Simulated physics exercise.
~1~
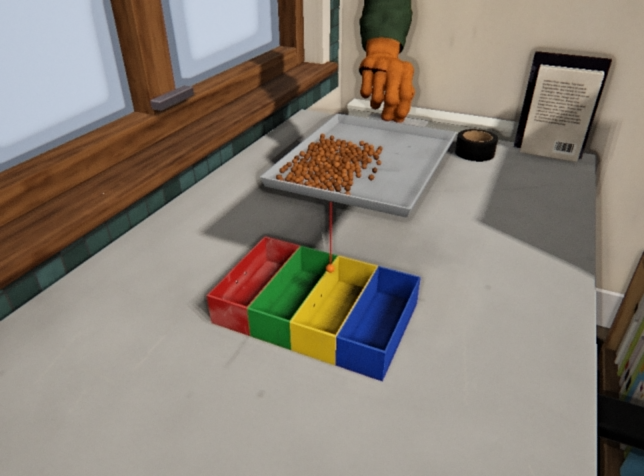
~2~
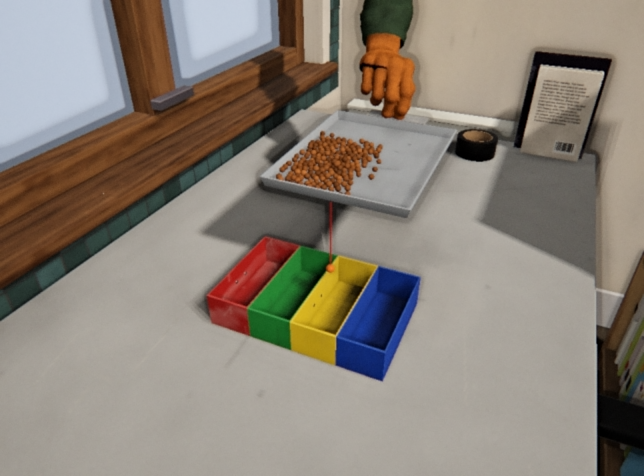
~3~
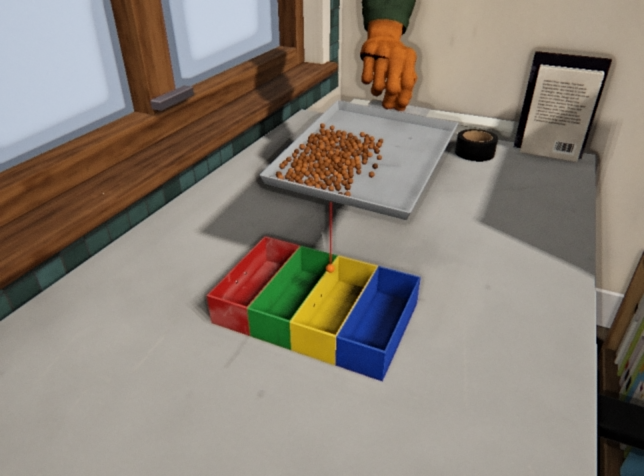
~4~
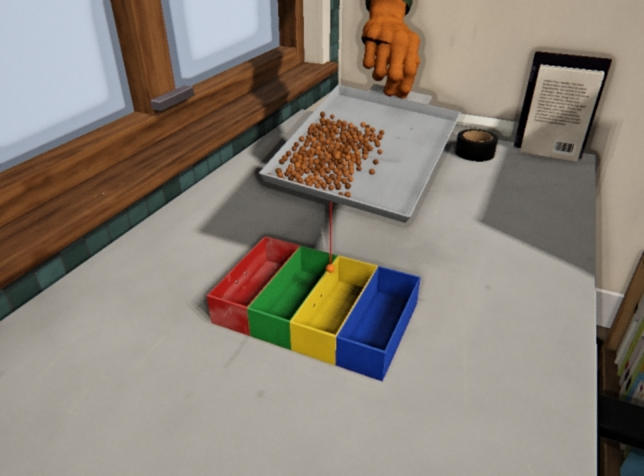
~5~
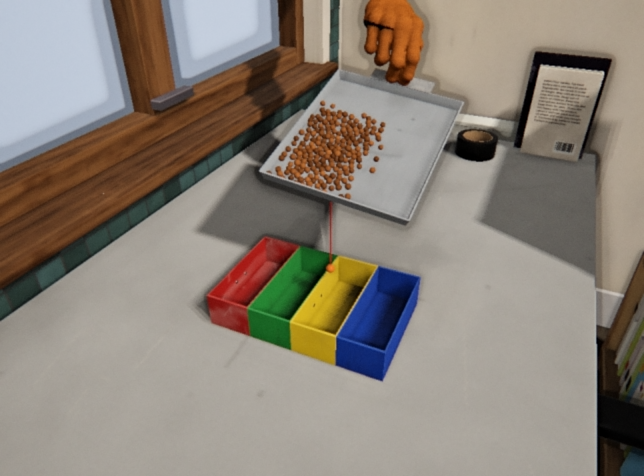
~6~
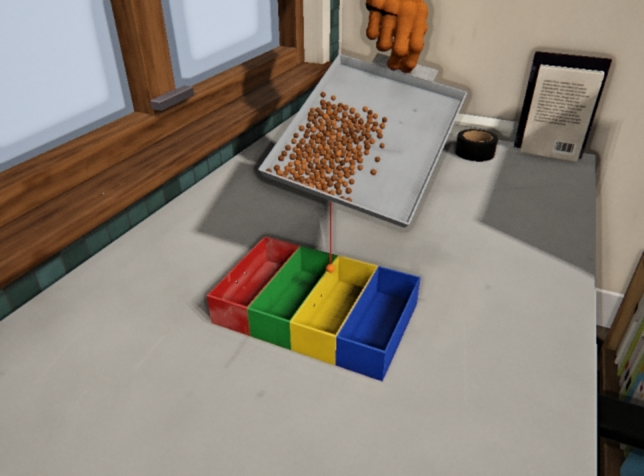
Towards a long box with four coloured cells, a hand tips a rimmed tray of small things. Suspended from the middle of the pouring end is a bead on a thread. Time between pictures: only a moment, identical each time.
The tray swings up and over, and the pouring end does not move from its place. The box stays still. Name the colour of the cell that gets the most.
It is the blue one.
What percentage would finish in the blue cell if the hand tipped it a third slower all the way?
Close to 70 in a hundred.
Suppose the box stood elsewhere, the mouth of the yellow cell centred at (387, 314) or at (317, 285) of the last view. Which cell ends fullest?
Yellow; that blue cell.
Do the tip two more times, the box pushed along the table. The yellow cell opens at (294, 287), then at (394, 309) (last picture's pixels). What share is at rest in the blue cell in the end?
About 20 per cent, then about 0 per cent.
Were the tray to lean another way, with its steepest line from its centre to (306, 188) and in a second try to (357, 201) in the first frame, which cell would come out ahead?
First: The red cell, second: The blue one.
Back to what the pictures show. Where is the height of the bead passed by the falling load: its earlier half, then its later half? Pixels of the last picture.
First roughly (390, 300), then roughly (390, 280).
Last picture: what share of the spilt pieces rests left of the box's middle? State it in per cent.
Close to 0 %.
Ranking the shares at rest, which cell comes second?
The runner-up is the yellow one.
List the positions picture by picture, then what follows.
The first picture shows corners of the pouring end at (265, 176) and (408, 206), level; middle of the load at (331, 165), cereal balls; bead on its thread at (330, 268); red cell at (229, 313); green cell at (270, 326); yellow cell at (313, 341); blue cell at (360, 356).
The second picture shows corners of the pouring end at (265, 175) and (408, 207), level; middle of the load at (331, 163).
The third picture shows corners of the pouring end at (264, 174) and (408, 210), tipped barely, lowest at the right corner; middle of the load at (332, 159).
The fourth picture shows corners of the pouring end at (264, 172) and (407, 213), tipped a little, lowest at the right corner; middle of the load at (332, 154).
The fifth picture shows corners of the pouring end at (264, 170) and (407, 217), tipped clearly, lowest at the right corner; middle of the load at (332, 149).
The sixth picture shows corners of the pouring end at (263, 168) and (407, 220), tipped clearly, lowest at the right corner; middle of the load at (332, 147), nearly all on the move; red cell at (229, 313); green cell at (270, 326); yellow cell at (313, 341); blue cell at (360, 356).
Soon after the last picture, tray tipped steeply; about two thirds on the tray; a small part in the blue cell; a stray few in the yellow cell; about a quarter falling or outside the box.
A little later, tray tipped past a quarter turn; about two thirds in the blue cell; a small part in the yellow cell; a small part falling or outside the box.
Later still, tray tipped past a quarter turn; most in the blue cell; a small part in the yellow cell; a small part falling or outside the box.
At rest, tray tipped past a quarter turn; most in the blue cell; a small part in the yellow cell; none in the green cell; none in the red cell; a small part outside the box.
